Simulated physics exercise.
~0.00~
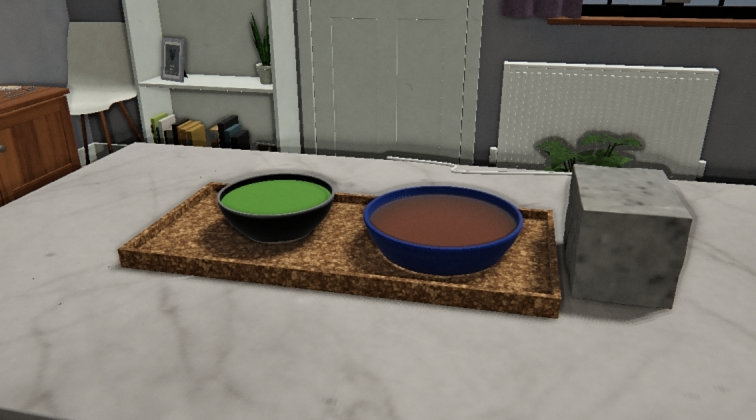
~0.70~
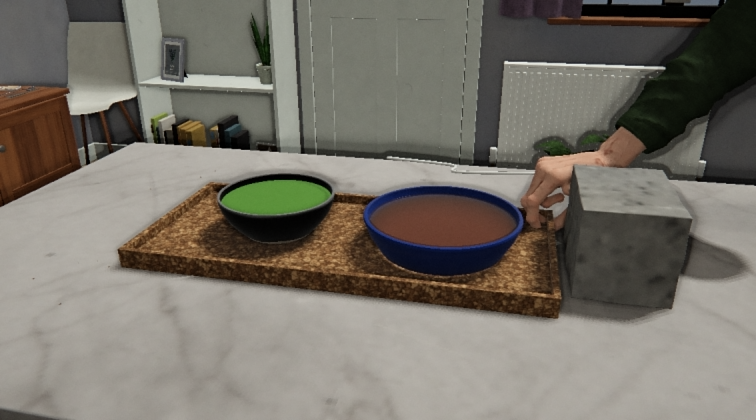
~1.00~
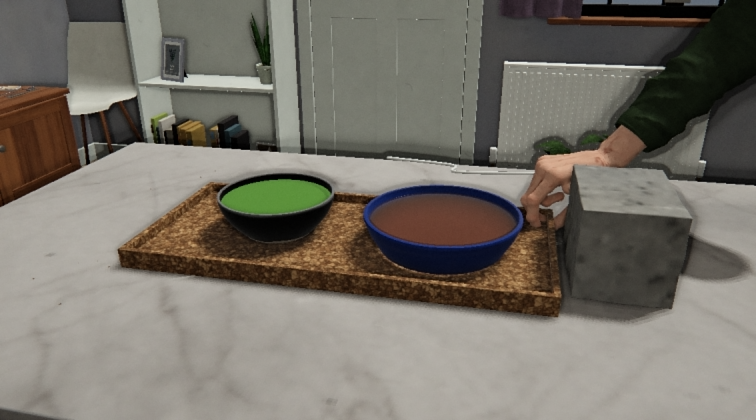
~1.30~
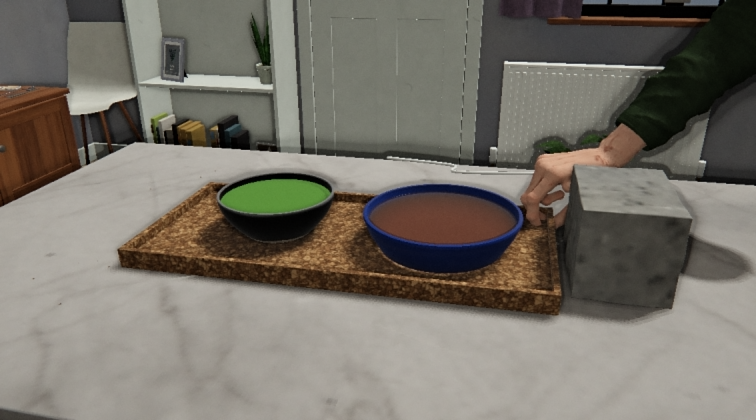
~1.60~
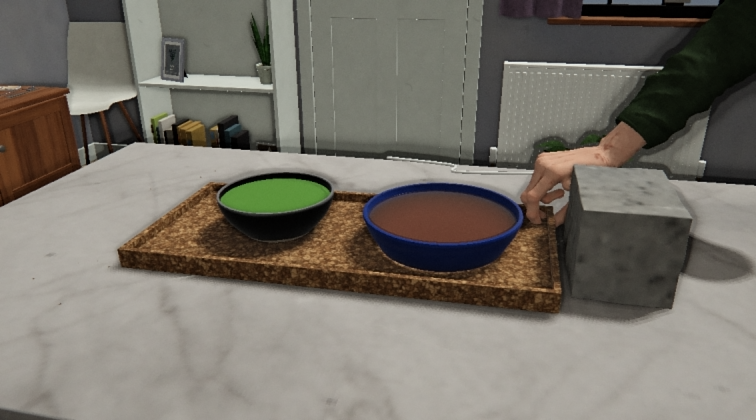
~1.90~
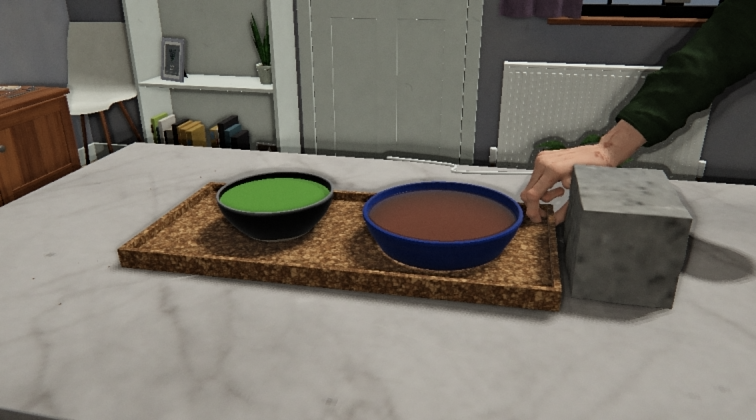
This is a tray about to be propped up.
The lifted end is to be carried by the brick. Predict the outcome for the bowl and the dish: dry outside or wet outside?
On the left the bowl: Wet outside, on the right the dish: Wet outside.
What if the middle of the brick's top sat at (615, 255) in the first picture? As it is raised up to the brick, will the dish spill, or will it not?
Result noted: No loss.
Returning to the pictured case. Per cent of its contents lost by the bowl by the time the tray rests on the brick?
Estimate: About 24 per cent.
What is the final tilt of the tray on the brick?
The slope works out to about 13 degrees.
After 2.6 s, the tray slopes by about 7°; bowl, nothing has left it; dish, nothing has left it.
After 3.4 s, the tray slopes by about 15°; bowl, some has gone over its rim; dish, some has gone over its rim.
After 4.6 s, the tray slopes by about 13°, resting on the brick; bowl, some has gone over its rim; dish, some has gone over its rim.
